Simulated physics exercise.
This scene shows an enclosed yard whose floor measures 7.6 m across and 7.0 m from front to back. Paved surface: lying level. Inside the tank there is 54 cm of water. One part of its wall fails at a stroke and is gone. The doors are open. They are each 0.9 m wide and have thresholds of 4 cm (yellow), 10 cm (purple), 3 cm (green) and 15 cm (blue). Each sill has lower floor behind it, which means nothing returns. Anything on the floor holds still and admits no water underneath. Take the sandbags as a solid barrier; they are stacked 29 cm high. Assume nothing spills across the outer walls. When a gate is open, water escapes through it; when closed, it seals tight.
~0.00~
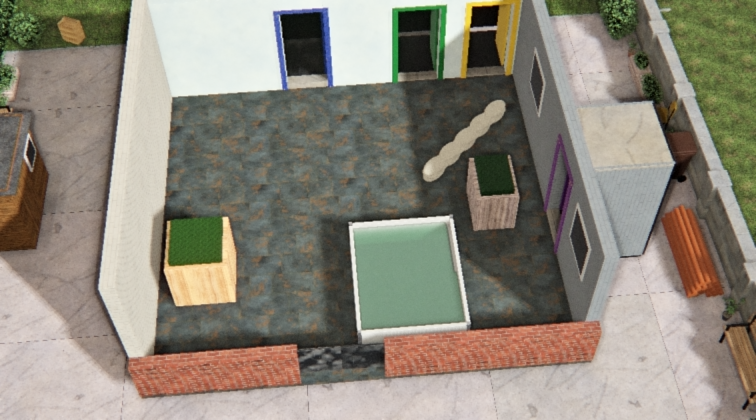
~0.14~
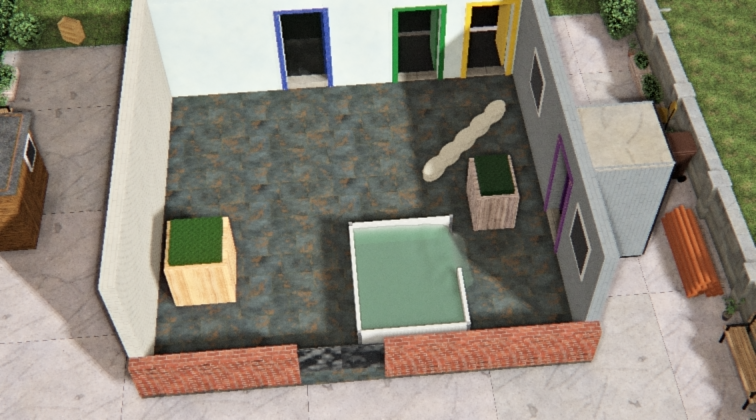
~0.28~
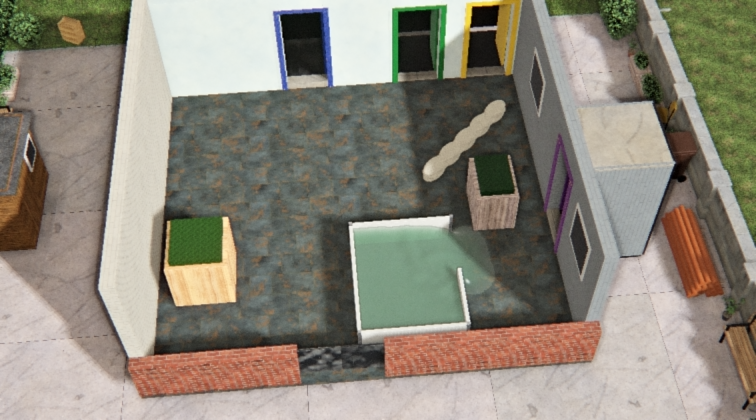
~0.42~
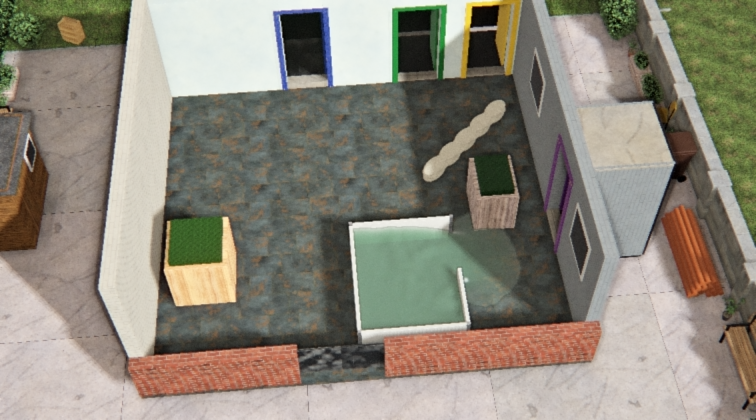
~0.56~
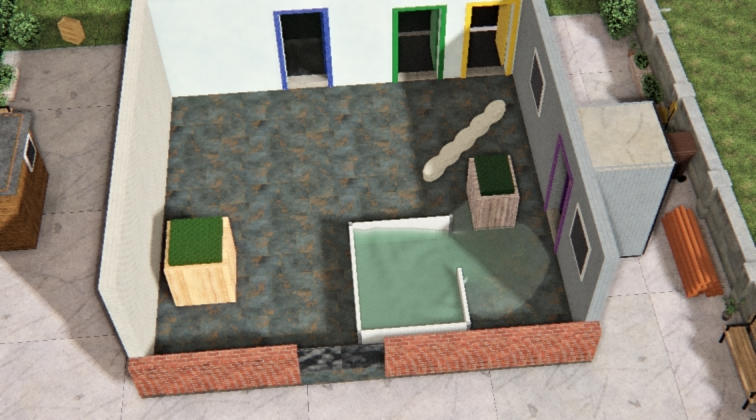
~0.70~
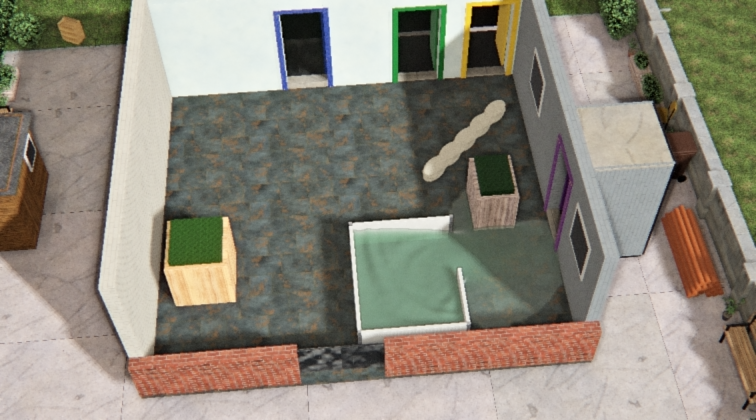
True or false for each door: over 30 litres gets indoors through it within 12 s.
Yellow door - true, purple door - true, green door - false, blue door - false.
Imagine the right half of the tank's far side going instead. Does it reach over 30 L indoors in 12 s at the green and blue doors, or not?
Green beyond, blue short.
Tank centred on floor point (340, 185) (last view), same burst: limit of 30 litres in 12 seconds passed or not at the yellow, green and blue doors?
Yellow: Too much; green: Too much; blue: Within limit.
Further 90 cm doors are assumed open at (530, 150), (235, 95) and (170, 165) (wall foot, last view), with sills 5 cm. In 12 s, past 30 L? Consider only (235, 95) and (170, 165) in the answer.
First door short of the limit, second door short of the limit.
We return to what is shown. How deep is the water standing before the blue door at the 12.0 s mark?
Roughly 1.0 centimetres.
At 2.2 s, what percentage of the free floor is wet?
About 15 per cent.
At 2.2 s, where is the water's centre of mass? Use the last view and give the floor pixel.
The water is centred near (446, 277).
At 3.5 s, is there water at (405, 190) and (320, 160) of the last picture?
I'd say drenched, then spared.
After 1.4 s water covers 10 % of the floor and is deepest (36 cm) near (551, 238); yellow door not reached, purple door 27 cm at the sill, 58 L in, green door not reached, blue door not reached.
After 2.2 s water covers 15 % of the floor and is deepest (36 cm) near (553, 246); yellow door not reached, purple door 30 cm at the sill, 191 L in, green door not reached, blue door not reached.
After 3.5 s water covers 20 % of the floor and is deepest (27 cm) near (577, 343); yellow door not reached, purple door 22 cm at the sill, 330 L in, green door not reached, blue door not reached.
After 7.0 s water covers 35 % of the floor and is deepest (18 cm) near (551, 238); yellow door 8 cm at the sill, 30 L in, purple door 17 cm at the sill, 486 L in, green door 2 cm at the sill, 0 L in, blue door not reached.
After 12.0 s water covers 60 % of the floor and is deepest (13 cm) near (575, 334); yellow door 7 cm at the sill, 74 L in, purple door 11 cm at the sill, 531 L in, green door 2 cm at the sill, 0 L in, blue door 1 cm at the sill, 0 L in.
